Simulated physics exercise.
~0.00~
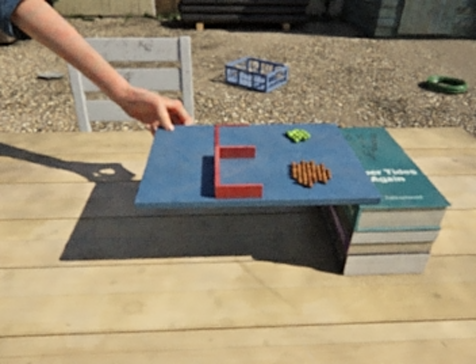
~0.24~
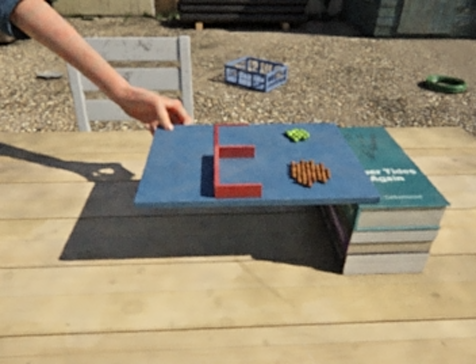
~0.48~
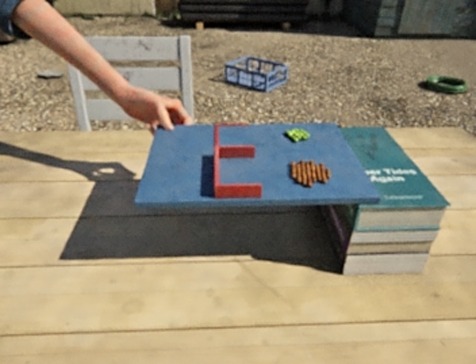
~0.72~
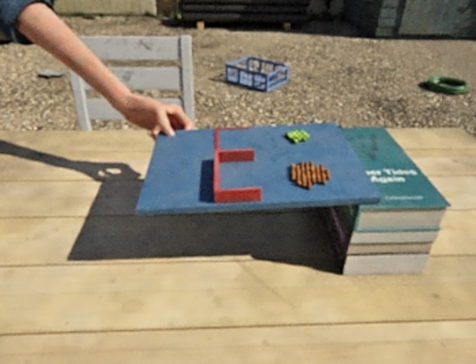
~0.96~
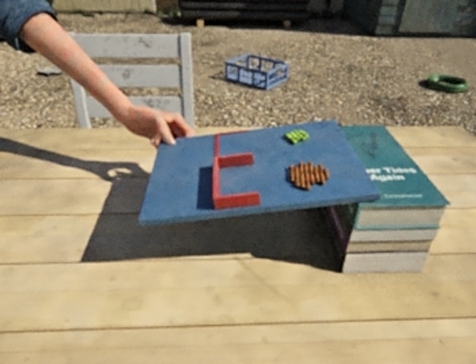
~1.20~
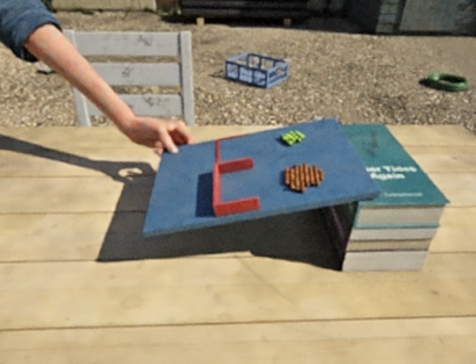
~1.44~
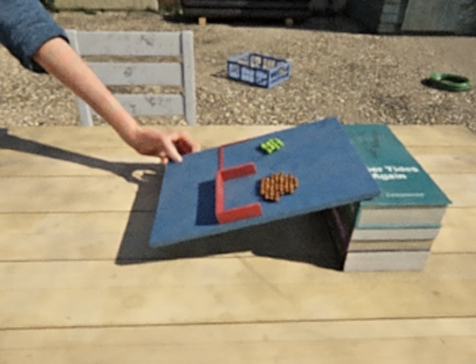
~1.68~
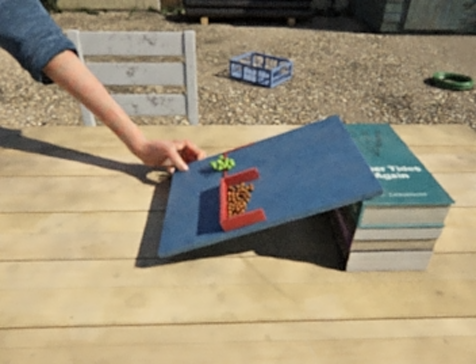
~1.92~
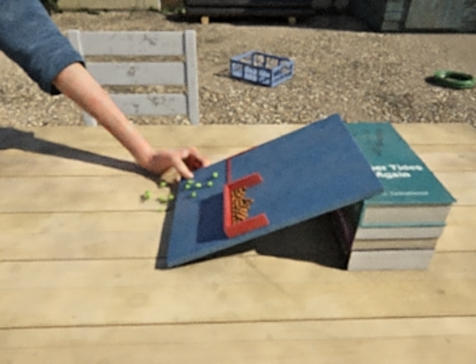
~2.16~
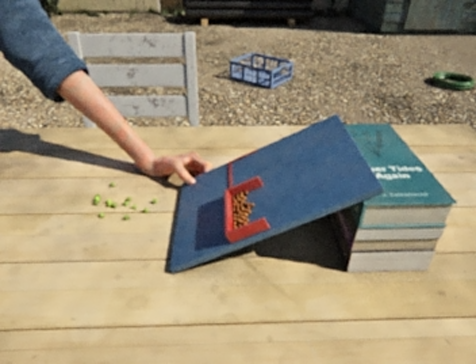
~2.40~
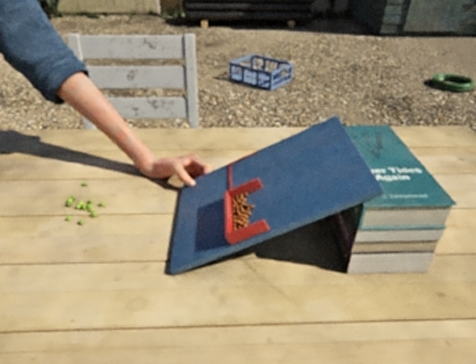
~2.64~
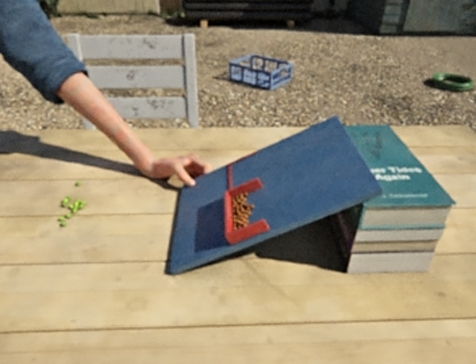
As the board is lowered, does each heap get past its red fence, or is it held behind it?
It differs between the two. The farther green heap gets past its fence and spills onto the table, while the nearer orange-brown heap is held behind its fence on the board.
